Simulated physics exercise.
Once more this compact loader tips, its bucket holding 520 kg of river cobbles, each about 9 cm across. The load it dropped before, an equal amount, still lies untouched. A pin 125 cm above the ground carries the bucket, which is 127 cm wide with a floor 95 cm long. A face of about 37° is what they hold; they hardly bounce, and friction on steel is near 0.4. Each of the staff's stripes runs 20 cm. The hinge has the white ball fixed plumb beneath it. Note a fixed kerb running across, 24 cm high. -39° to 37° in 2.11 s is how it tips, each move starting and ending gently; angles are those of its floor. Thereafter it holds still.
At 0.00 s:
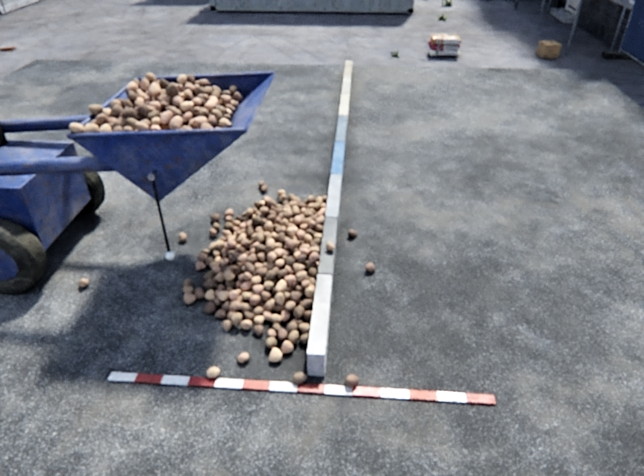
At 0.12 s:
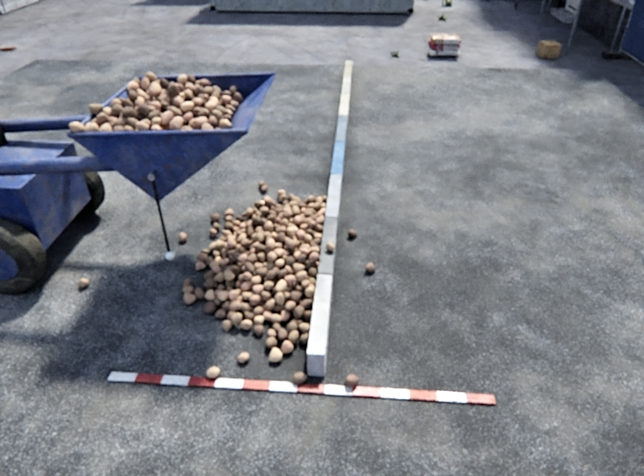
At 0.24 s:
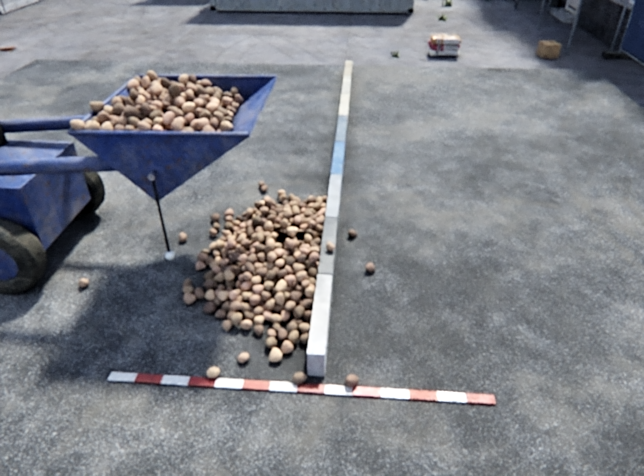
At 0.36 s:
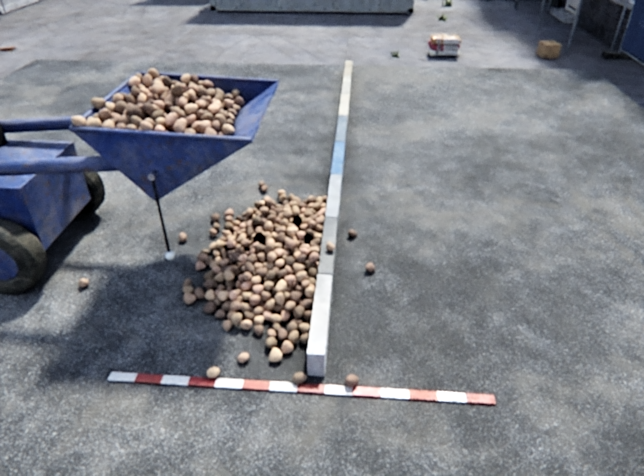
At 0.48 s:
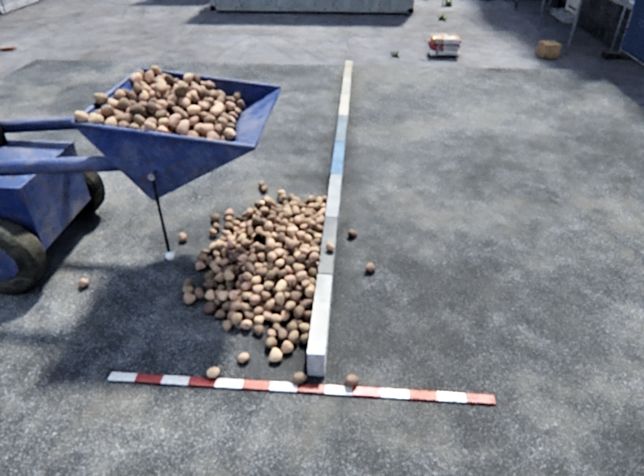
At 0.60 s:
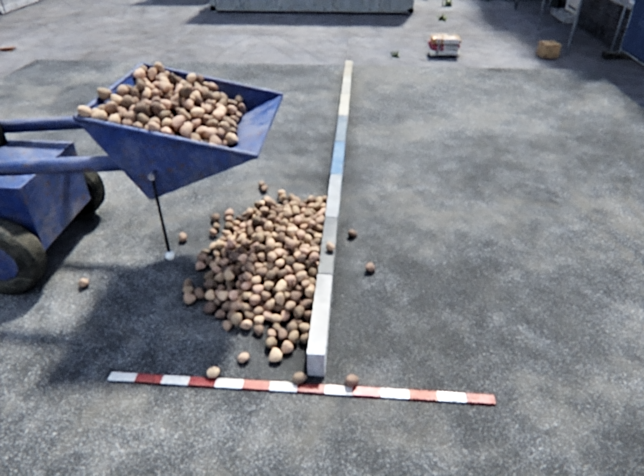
A paved grey yard in daylight is seen from slightly above by a camera that stays still. At left, a blue loader holds up a bucket heaped with brown cobbles, beside a similar pile lying against a long pale kerb with a blue section, while a red-and-white striped staff lies in front. The bucket tilts slowly, its right edge dipping a little as the stones shift slightly inside.
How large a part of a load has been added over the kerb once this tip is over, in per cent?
Around 12 per cent is added.
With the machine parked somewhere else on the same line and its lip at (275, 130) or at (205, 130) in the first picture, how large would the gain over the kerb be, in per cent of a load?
I'd expect near 40 per cent first and near 0 per cent next.
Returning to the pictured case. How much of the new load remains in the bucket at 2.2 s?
About 30 per cent is held.
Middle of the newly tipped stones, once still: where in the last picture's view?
Their centre ends up near (292, 240).
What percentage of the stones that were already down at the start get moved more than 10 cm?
About 10 %.
After 1.6 s the floor is at 25°; in per cent of one load, 97 in the bucket, 102 on this side of the kerb, 1 over the kerb; the foremost stones are at (335, 247).
After 2.2 s the floor is at 37°; in per cent of one load, 28 in the bucket, 170 on this side of the kerb, 2 over the kerb; the foremost stones are at (353, 258).
After 2.6 s the floor is at 37°; in per cent of one load, 3 in the bucket, 188 on this side of the kerb, 8 over the kerb; the foremost stones are at (390, 255).
After 5.3 s the floor is at 37°; in per cent of one load, 0 in the bucket, 187 on this side of the kerb, 13 over the kerb; the foremost stones are at (426, 257). Net gain over the kerb, 12.
